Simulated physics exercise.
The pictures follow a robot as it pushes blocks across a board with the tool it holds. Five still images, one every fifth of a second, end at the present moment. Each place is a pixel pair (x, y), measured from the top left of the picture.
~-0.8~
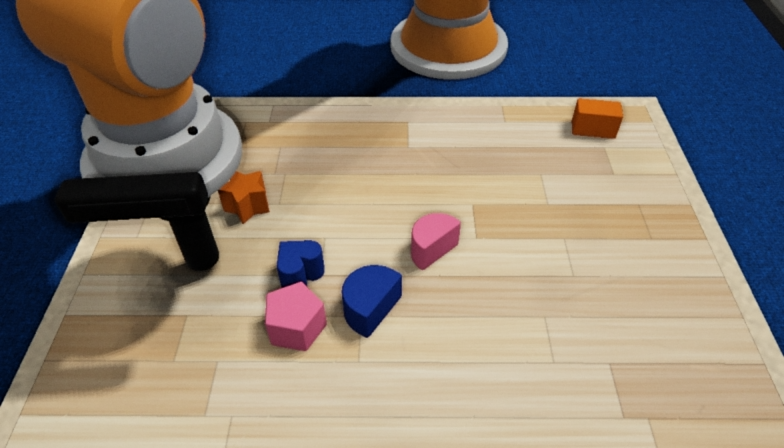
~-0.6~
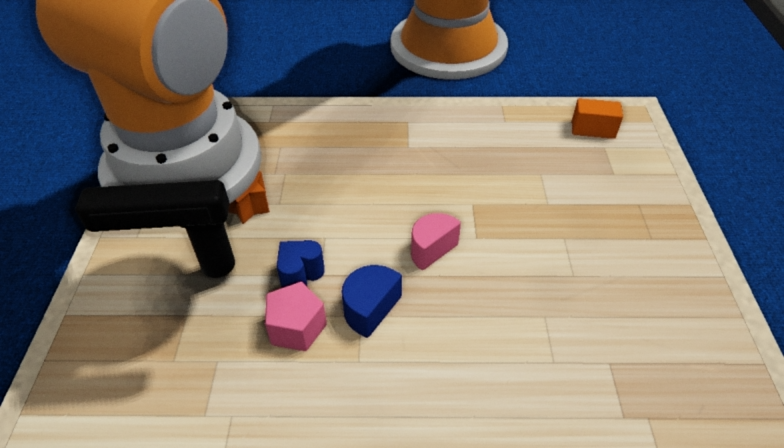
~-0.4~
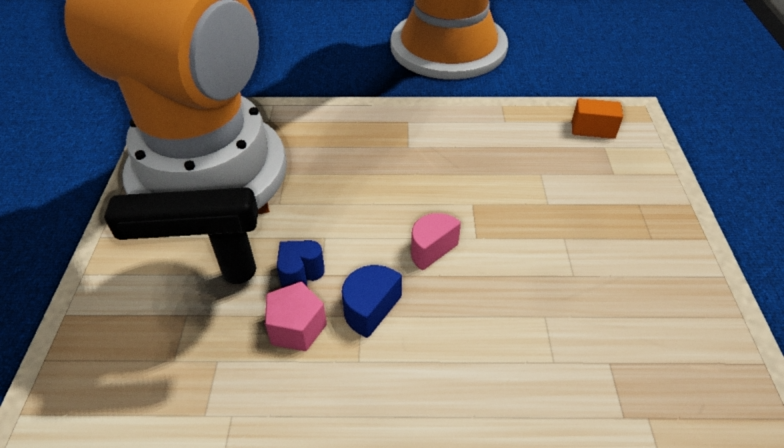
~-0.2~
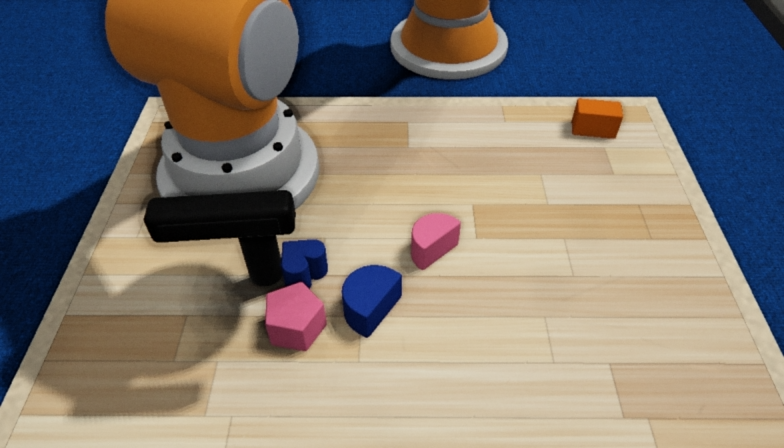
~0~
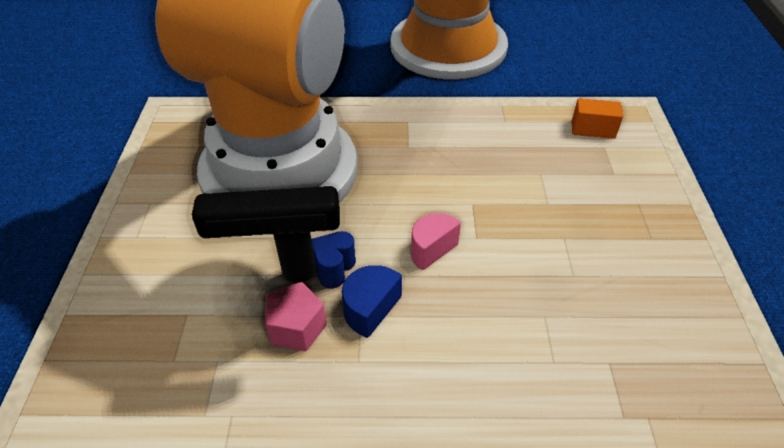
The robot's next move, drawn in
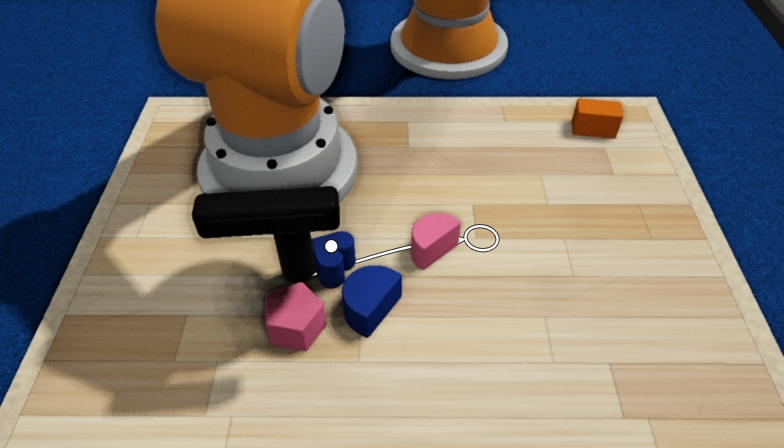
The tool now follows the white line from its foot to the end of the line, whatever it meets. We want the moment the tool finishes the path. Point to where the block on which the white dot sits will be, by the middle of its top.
The centre of its top face lies at (516, 207).
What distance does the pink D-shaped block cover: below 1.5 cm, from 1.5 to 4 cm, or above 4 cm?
It ends over 4 cm away.
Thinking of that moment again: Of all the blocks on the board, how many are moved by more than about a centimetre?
The answer is two blocks.
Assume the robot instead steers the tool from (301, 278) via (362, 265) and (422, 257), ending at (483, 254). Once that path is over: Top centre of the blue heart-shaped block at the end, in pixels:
Somewhere near (497, 209).
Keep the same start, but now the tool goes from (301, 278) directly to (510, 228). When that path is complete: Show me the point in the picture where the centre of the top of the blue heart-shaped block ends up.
Most likely (548, 201).
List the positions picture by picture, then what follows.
The first picture shows tip of the tool at (203, 259), middles of tops, pink pentagonal block at (292, 306), blue heart-shaped block at (296, 253), pink D-shaped block at (433, 227).
The second picture shows tool at (219, 265), nothing pushed.
The third picture shows tool at (240, 271), nothing pushed.
The fourth picture shows tool at (267, 273), blue heart-shaped block at (300, 253).
The fifth picture shows tool at (299, 270), pink pentagonal block at (292, 306), blue heart-shaped block at (331, 246), pink D-shaped block at (433, 227).
The line goes from (301, 278) by way of (391, 251) to (481, 238); the dot is on the blue heart-shaped block.
The first path, step by step. One third of the way, tool at (362, 251); blue heart-shaped block at (394, 227).
Two thirds of the way, tool at (422, 236); blue heart-shaped block at (454, 213); pink D-shaped block at (489, 222), turned 20° clockwise.
At the end, tool at (483, 230); pink pentagonal block unmoved; blue heart-shaped block at (516, 207); pink D-shaped block at (551, 220), turned 30° clockwise.
